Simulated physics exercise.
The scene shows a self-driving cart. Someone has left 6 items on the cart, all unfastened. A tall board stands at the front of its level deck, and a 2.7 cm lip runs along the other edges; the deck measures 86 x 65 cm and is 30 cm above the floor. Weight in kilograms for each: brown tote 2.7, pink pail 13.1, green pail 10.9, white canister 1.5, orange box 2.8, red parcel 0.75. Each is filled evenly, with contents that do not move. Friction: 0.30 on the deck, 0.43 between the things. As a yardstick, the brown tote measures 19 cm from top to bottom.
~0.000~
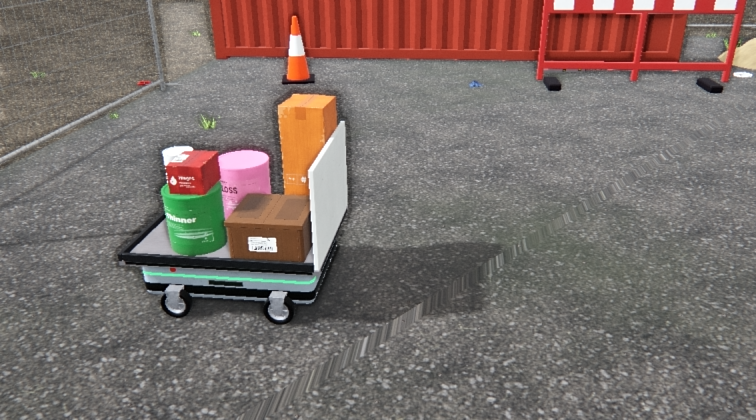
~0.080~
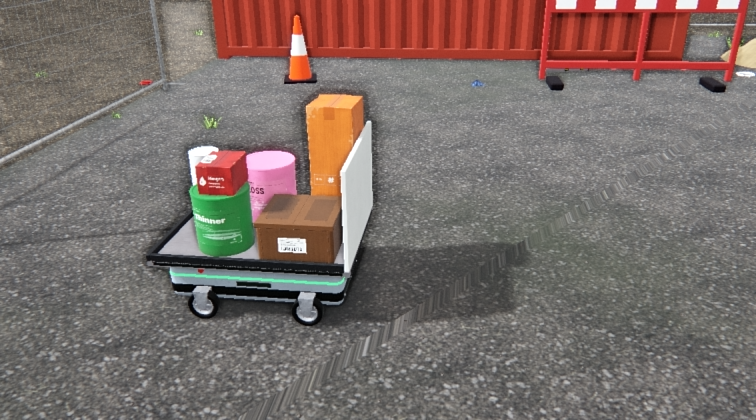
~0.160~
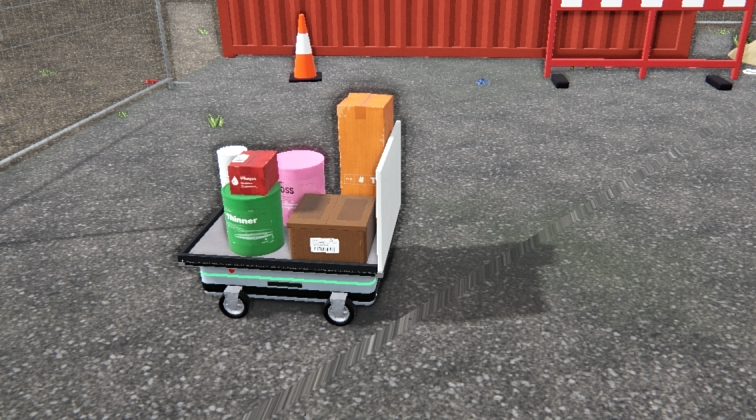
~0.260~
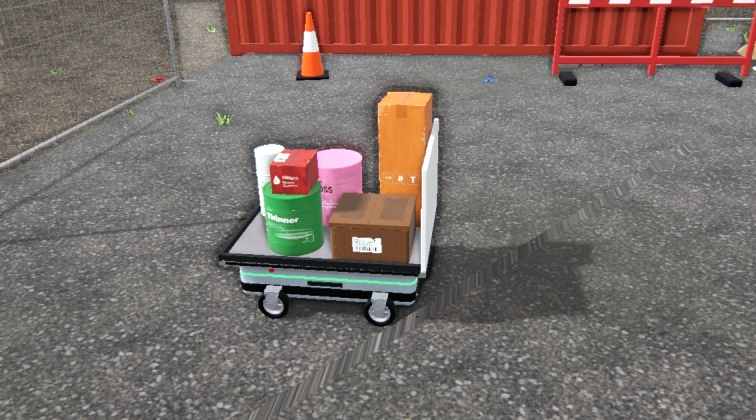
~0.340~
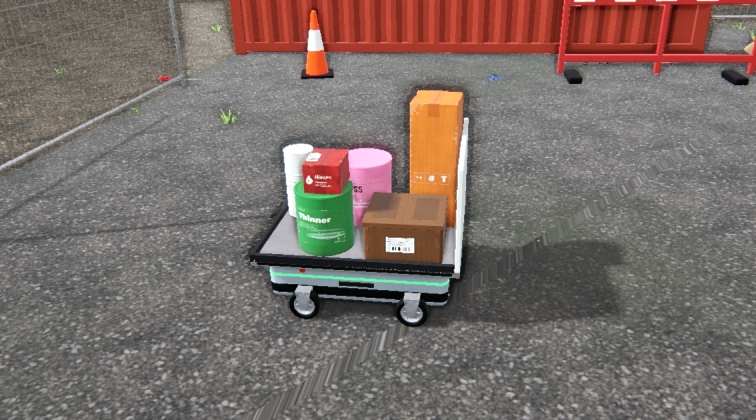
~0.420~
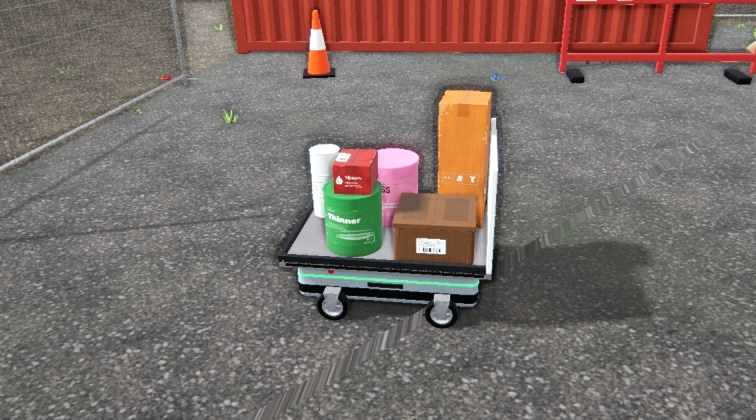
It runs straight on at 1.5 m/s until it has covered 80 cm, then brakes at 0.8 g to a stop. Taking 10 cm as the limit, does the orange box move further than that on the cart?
Looks like it stays anchored.
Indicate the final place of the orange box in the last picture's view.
Somewhere around (536, 162).
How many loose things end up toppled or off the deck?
0.
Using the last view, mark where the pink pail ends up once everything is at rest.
Rest position, about (482, 191) px.
After 0.62 s, cart has run 90 cm; white canister slid 2 cm; brown tote slid 2 cm; red parcel slid 2 cm.
After 0.72 s, cart has run 94 cm; red parcel slid 9 cm; white canister slid 9 cm; green pail slid 9 cm.
After 0.82 s, cart has run 94 cm, stopped; white canister slid 17 cm; red parcel slid 16 cm; pink pail slid 11 cm.
At rest (1.4 s), not toppled but over 10 cm from the start, pink pail, green pail, white canister and red parcel; the other 2 in place, give or take 10 cm. In the last view, orange box near (536, 162).
